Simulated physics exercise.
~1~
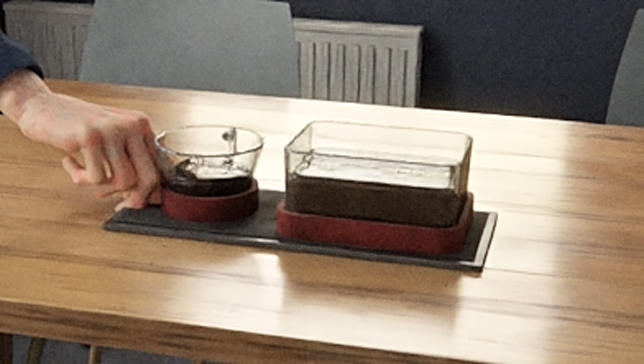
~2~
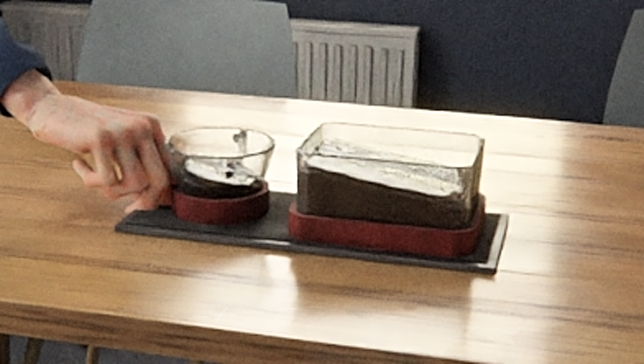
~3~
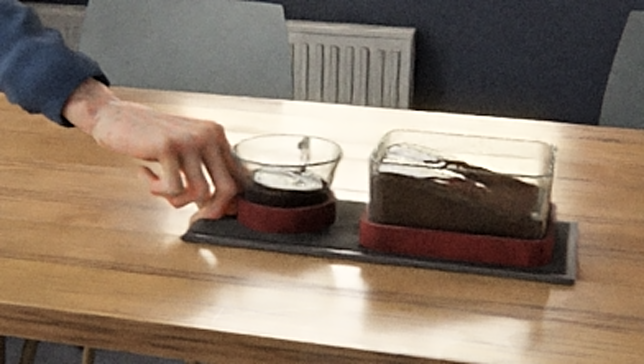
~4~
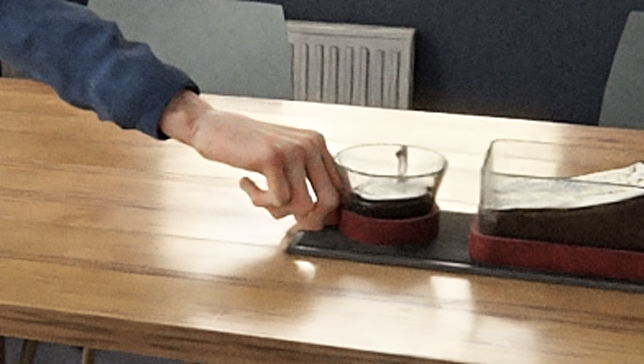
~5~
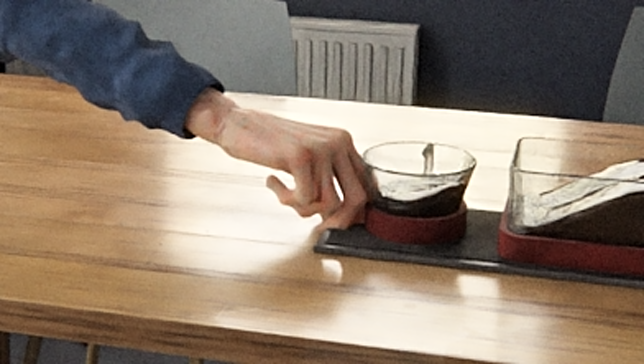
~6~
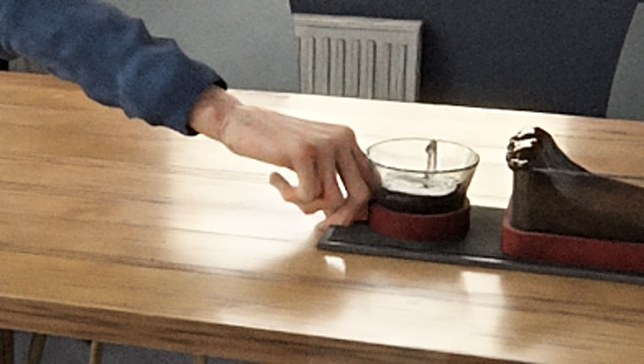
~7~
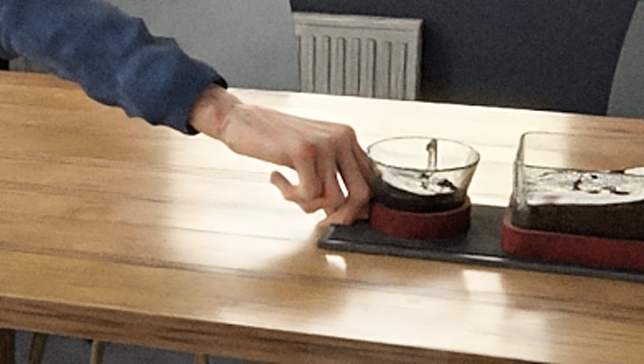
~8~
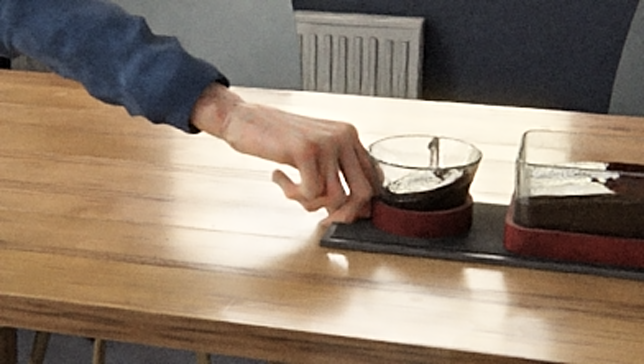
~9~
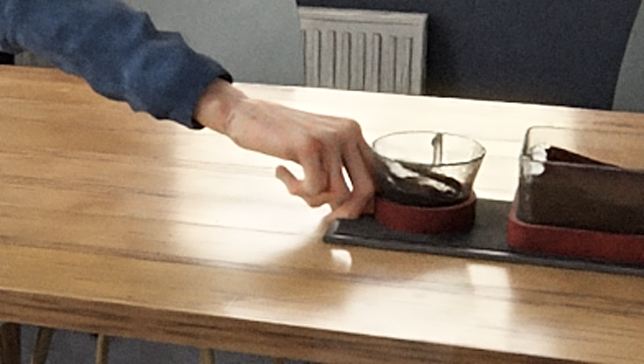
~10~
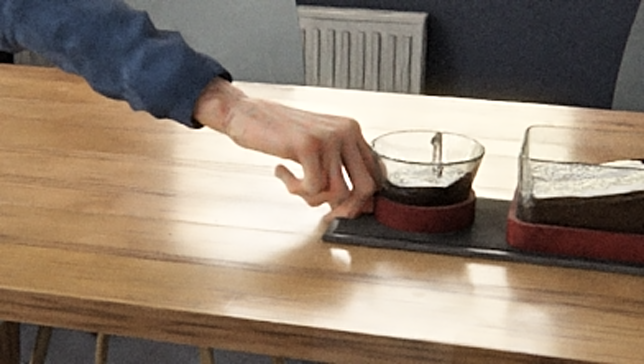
A hand in a blue sleeve grips the left end of a dark tray on a striped wooden table, seen from slightly above, with grey chairs and a pale radiator behind. On the tray, a round clear cup and a larger rectangular clear box, both open, hold dark liquid in red holders. The hand pushes the tray rightward, and the liquid tilts and ripples in both. The tray slows and stops with the box partly out of view. The liquid surges high at the box's left end, then keeps rocking while the cup's contents stay inside and the hand remains at the tray.
